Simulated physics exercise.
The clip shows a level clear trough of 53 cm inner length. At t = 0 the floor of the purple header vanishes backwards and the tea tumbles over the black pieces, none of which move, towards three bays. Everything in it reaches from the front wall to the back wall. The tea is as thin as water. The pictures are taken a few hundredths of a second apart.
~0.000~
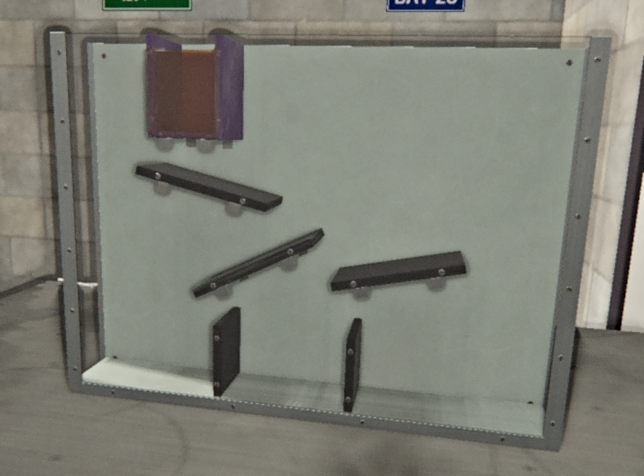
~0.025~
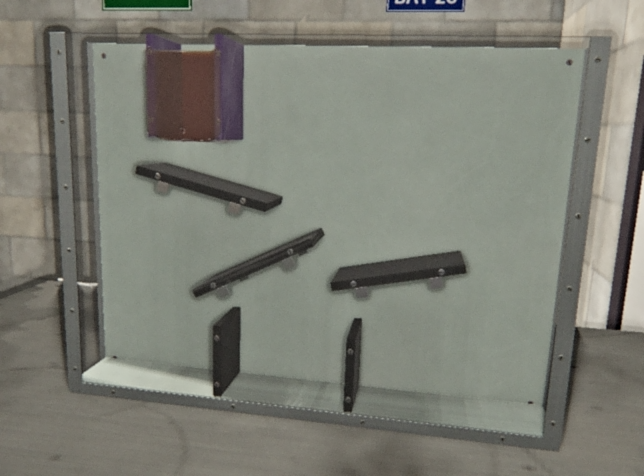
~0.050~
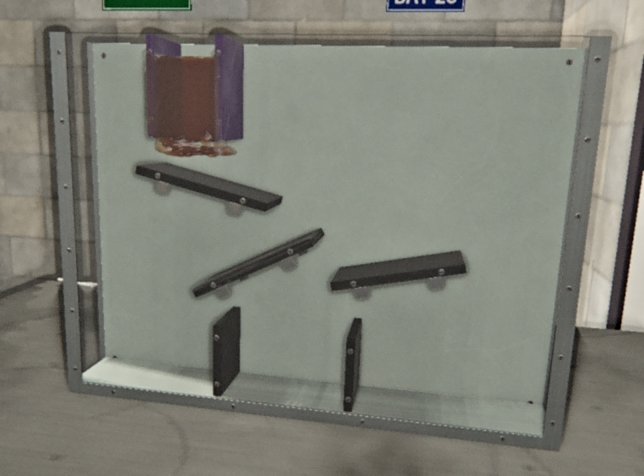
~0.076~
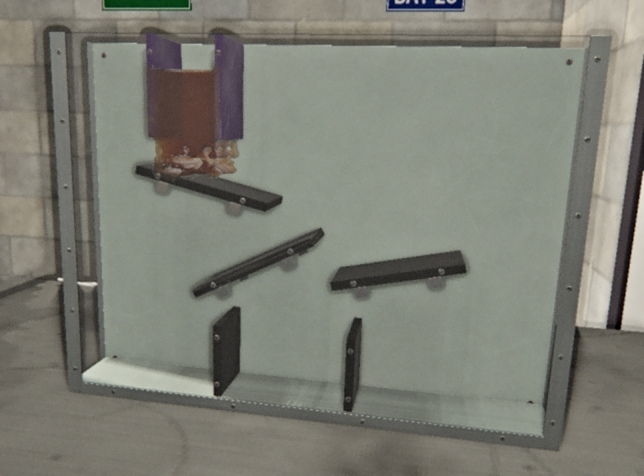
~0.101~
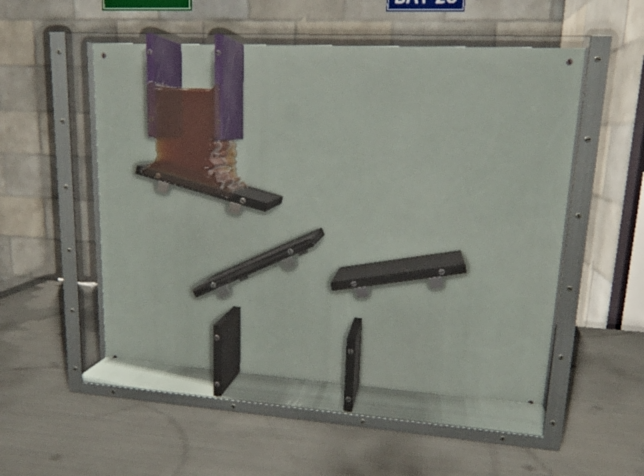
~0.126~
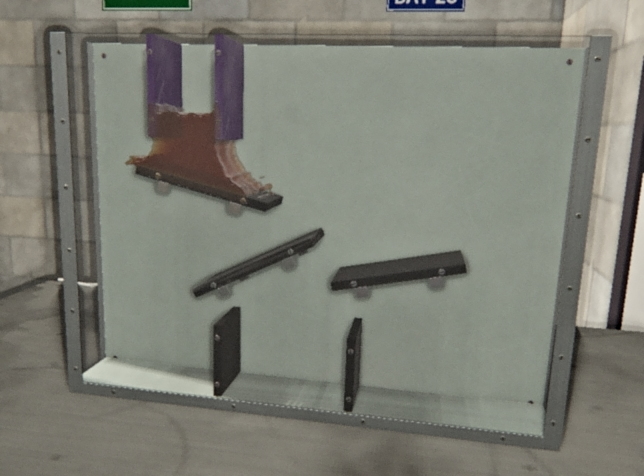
In a grey room with a block wall and concrete floor, a fixed camera looks from the front at a clear, grey-framed trough. A reddish-brown liquid fills a purple header at the upper left, above three sloping black pieces and two upright black dividers. The liquid drops from the header in a ragged-edged mass, strikes the highest slope, and spreads both ways along it, reaching further right.
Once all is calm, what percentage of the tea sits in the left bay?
Roughly 45 per cent ends in the left bay.
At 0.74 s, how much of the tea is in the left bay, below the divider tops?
Some 36 per cent.
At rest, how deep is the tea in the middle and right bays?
In turn 0.5 and 1.0 cm.
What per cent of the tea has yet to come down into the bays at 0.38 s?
Some 85 per cent.
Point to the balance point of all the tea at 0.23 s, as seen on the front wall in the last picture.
Around (220, 198).
Then, 0.23 s in, hardly anything has reached the bottom yet.
Then, 0.38 s in, 17 per cent is down, the largest part in the left bay.
Then, 0.74 s in, 79 per cent is down, the largest part in the right bay.
Finally, the split from left to right is 44, 16 and 39 per cent.
